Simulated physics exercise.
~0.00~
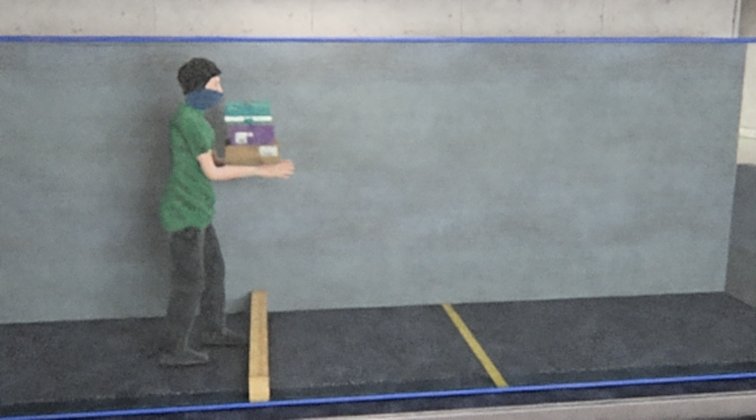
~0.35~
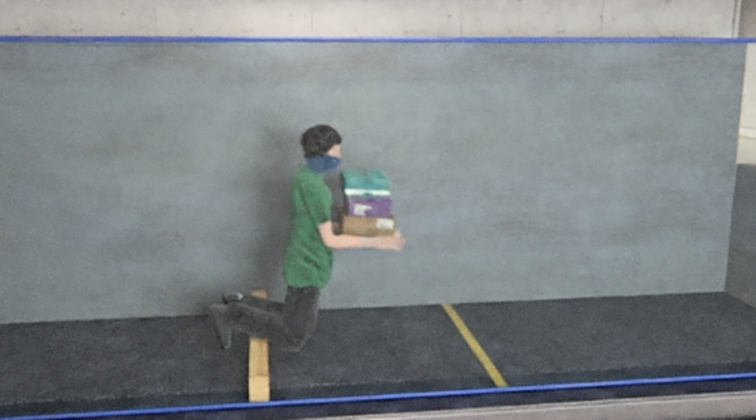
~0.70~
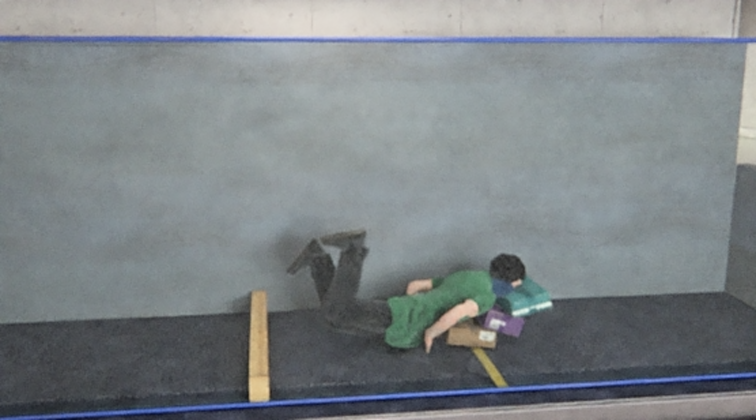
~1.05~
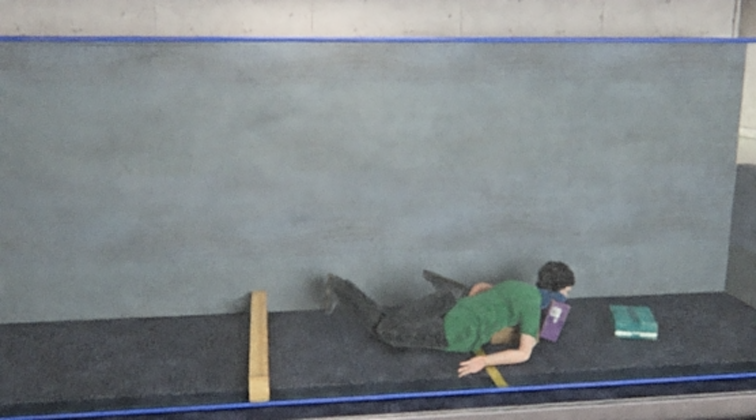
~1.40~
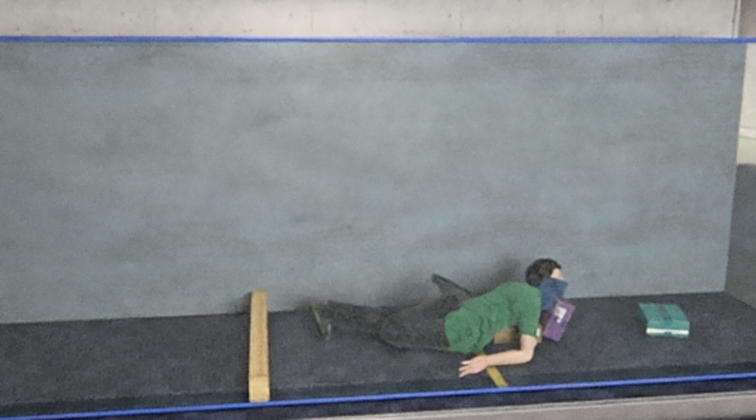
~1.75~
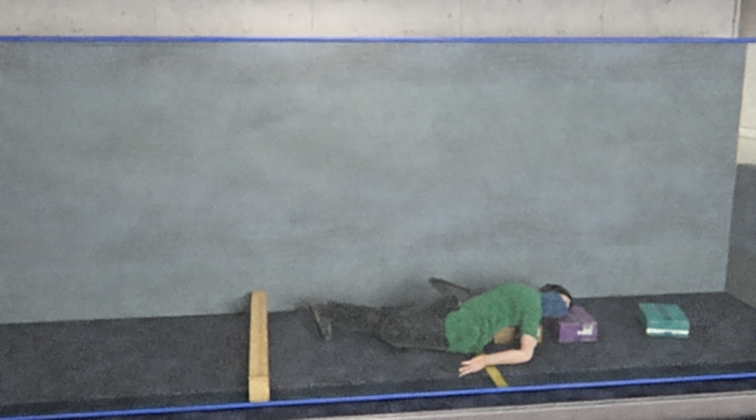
A figure carrying stacked boxes pitches over a rail and sprawls face down, boxes scattering right.
